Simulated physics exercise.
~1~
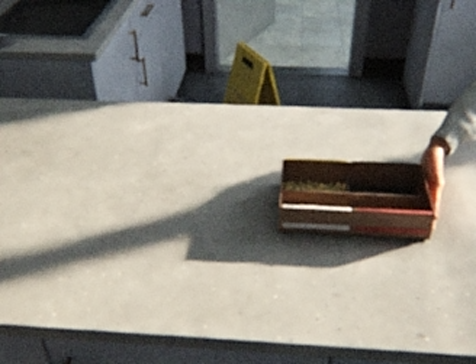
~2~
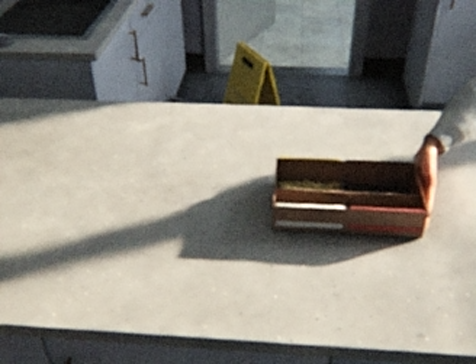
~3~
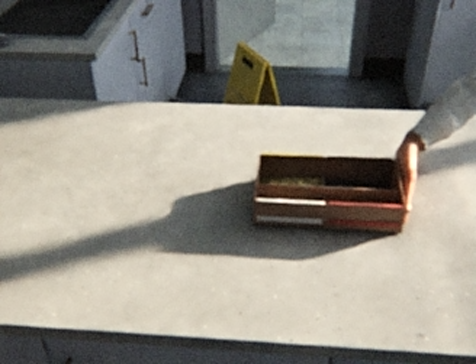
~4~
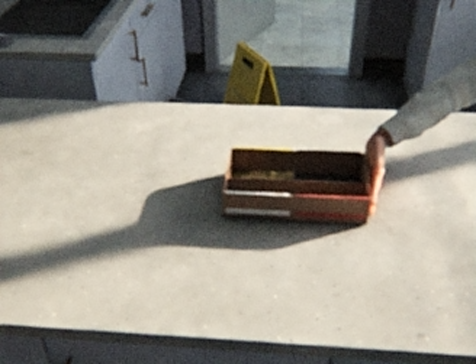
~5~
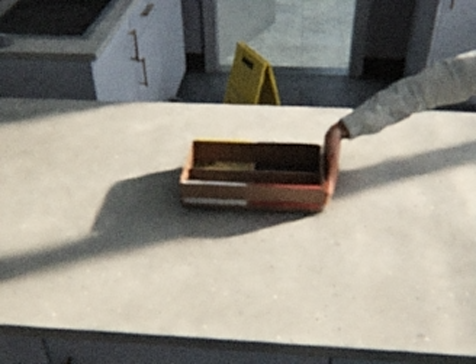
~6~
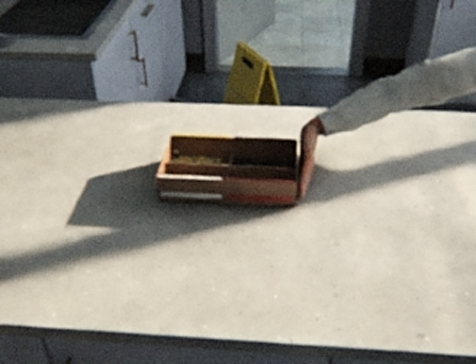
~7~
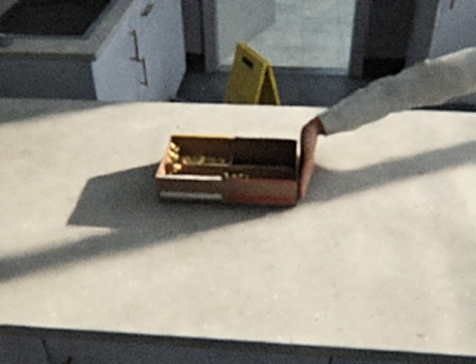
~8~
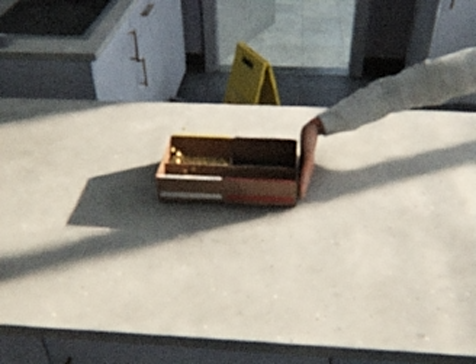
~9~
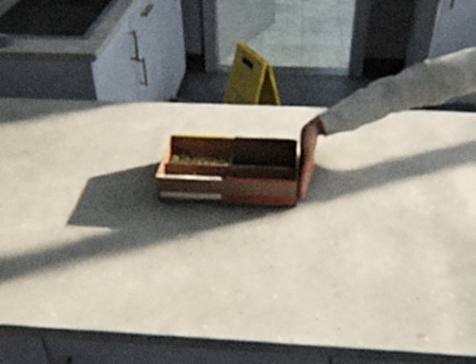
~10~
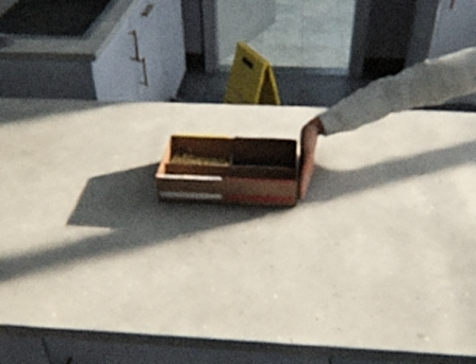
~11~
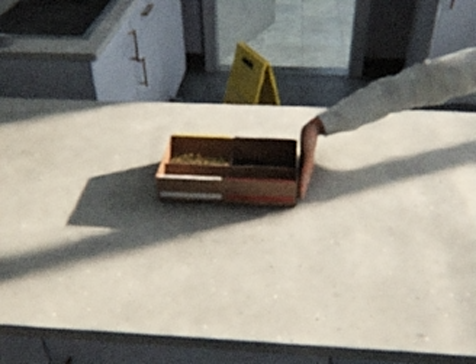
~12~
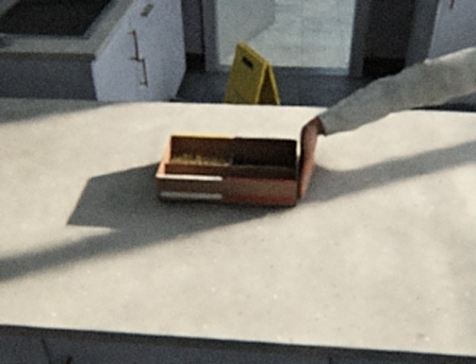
A pale kitchen counter crossed by long shadows is seen from above at an angle, with white cabinets and a yellow folding floor sign behind it. Near the right edge, a hand in a light grey sleeve holds the end of a reddish-brown divided tray containing small yellowish pieces. The hand pushes the tray left across the counter, slowly at first and then faster. The tray stops left of the middle, and the pieces surge up toward its left end. They drop back and settle inside, while the hand stays against the tray's right end.
